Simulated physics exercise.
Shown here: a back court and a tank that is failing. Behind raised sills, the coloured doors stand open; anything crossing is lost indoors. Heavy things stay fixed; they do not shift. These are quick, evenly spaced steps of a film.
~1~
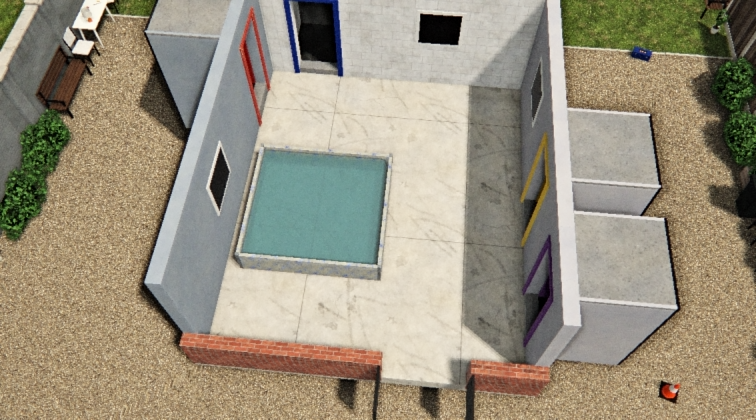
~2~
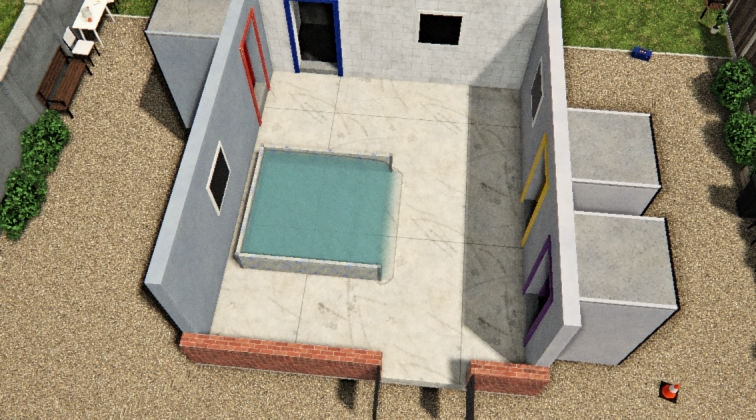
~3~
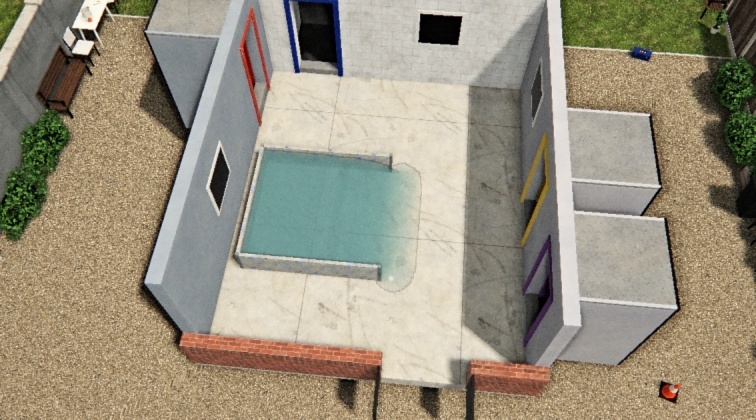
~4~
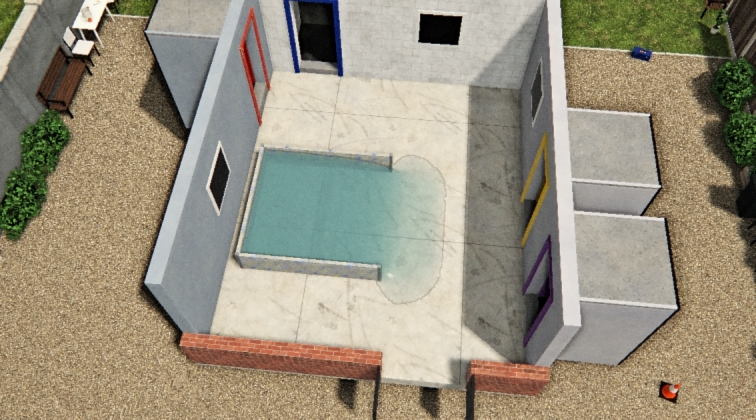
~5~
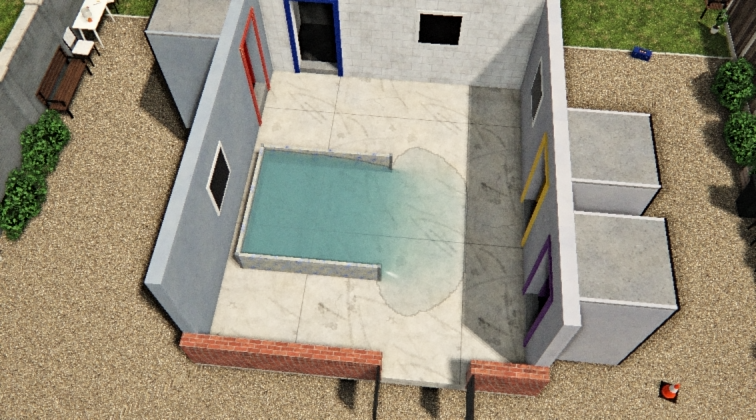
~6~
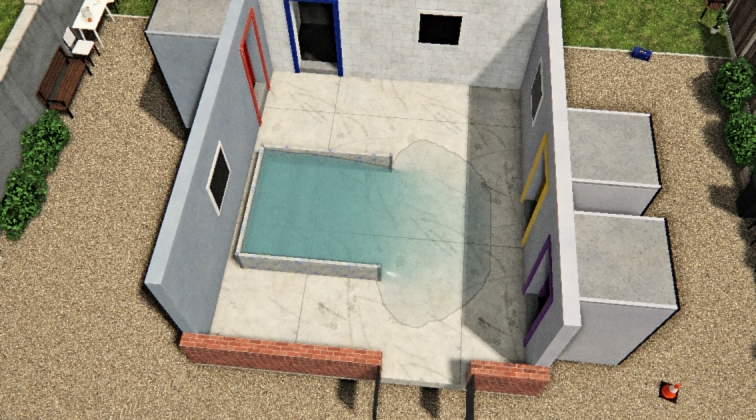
Water slips out through the open right side of a blue-green tank once that wall is gone, then spreads rightward across the pale floor in a thin, widening, rounded sheet. The fixed high view looks down into a roofless, grey-walled court with gravel around it. Red and blue doorways stand at the back left, yellow and purple ones at right, above a low brick wall in front.
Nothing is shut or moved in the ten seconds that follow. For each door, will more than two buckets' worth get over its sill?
Result: The purple door exceeds the allowance there; the red door keeps inside the allowance there; the blue door keeps inside the allowance there; the yellow door exceeds the allowance there.
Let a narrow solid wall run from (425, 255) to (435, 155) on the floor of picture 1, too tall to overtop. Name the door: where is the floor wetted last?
The door marked red.
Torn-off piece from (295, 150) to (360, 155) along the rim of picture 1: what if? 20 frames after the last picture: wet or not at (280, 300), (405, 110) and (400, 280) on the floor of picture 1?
In turn: Untouched, then inundated, then untouched.
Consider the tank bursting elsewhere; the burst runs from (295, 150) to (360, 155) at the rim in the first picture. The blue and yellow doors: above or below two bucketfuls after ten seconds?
Blue exceeds the limit, yellow stays within the limit.
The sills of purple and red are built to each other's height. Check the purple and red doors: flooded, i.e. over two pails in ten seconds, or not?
To sum up, the purple door never reaches the limit while the red door never reaches the limit.
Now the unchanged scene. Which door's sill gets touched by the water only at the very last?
The red one.
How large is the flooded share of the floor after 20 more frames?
Around 50 percent, give or take.
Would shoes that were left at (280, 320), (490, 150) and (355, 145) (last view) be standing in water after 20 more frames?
In that order the points end up high and dry, soaked and high and dry.
A moment on, water covers 35 % of the floor; the purple door wet at the sill, nothing in, the red door not reached, the blue door not reached, the yellow door under two buckets in.
Next, water covers 45 % of the floor; the purple door under two buckets in, the red door not reached, the blue door not reached, the yellow door over two buckets in.
Then, water covers 50 % of the floor; the purple door over two buckets in, the red door not reached, the blue door not reached, the yellow door far over two buckets in.
Later, water covers 95 % of the floor; the purple door far over two buckets in, the red door wet at the sill, nothing in, the blue door wet at the sill, nothing in, the yellow door far over two buckets in.
In the end, water covers 95 % of the floor; the purple door far over two buckets in, the red door wet at the sill, nothing in, the blue door wet at the sill, nothing in, the yellow door far over two buckets in.
